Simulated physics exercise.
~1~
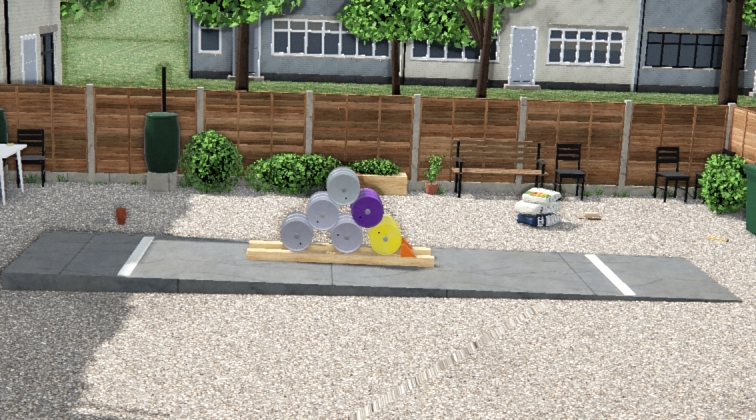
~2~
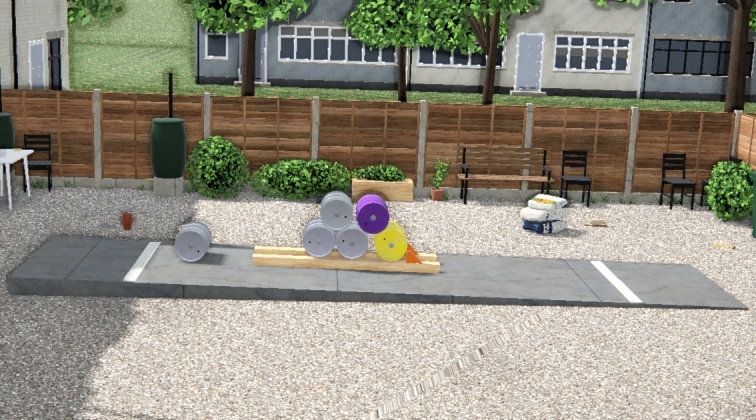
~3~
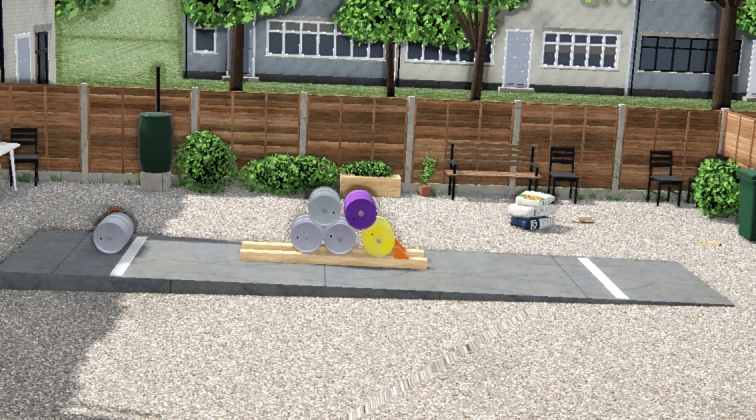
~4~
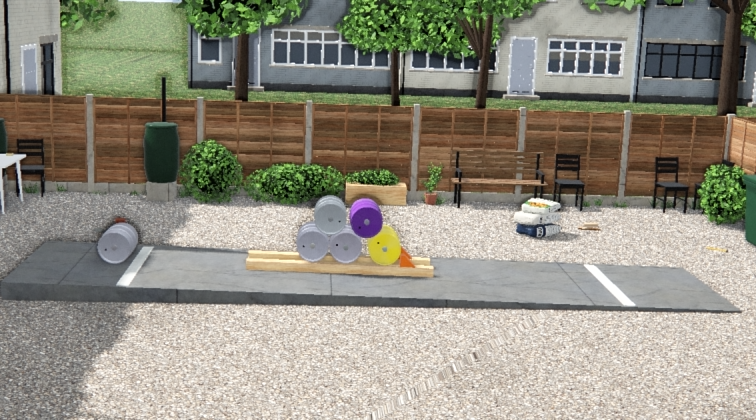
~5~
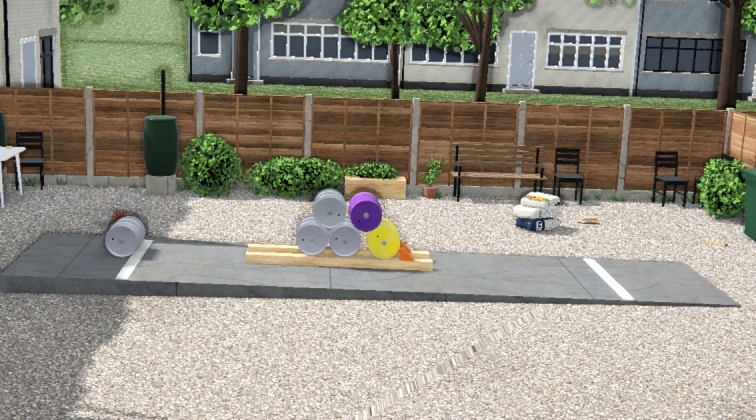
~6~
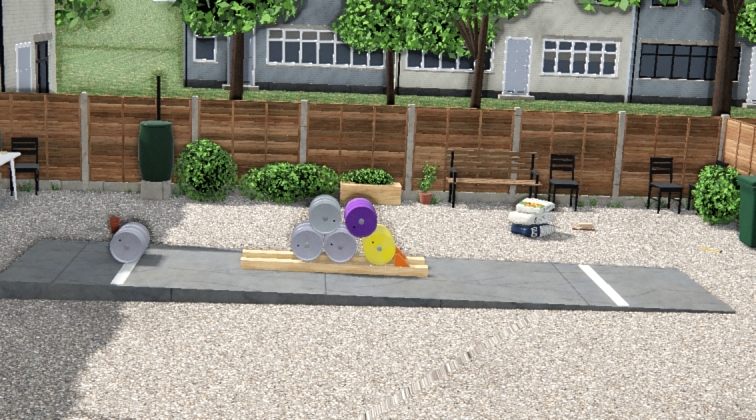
Fenced gravel yard with stacked kegs, one grey keg rolling left past a white line, the yellow and purple ones staying put.
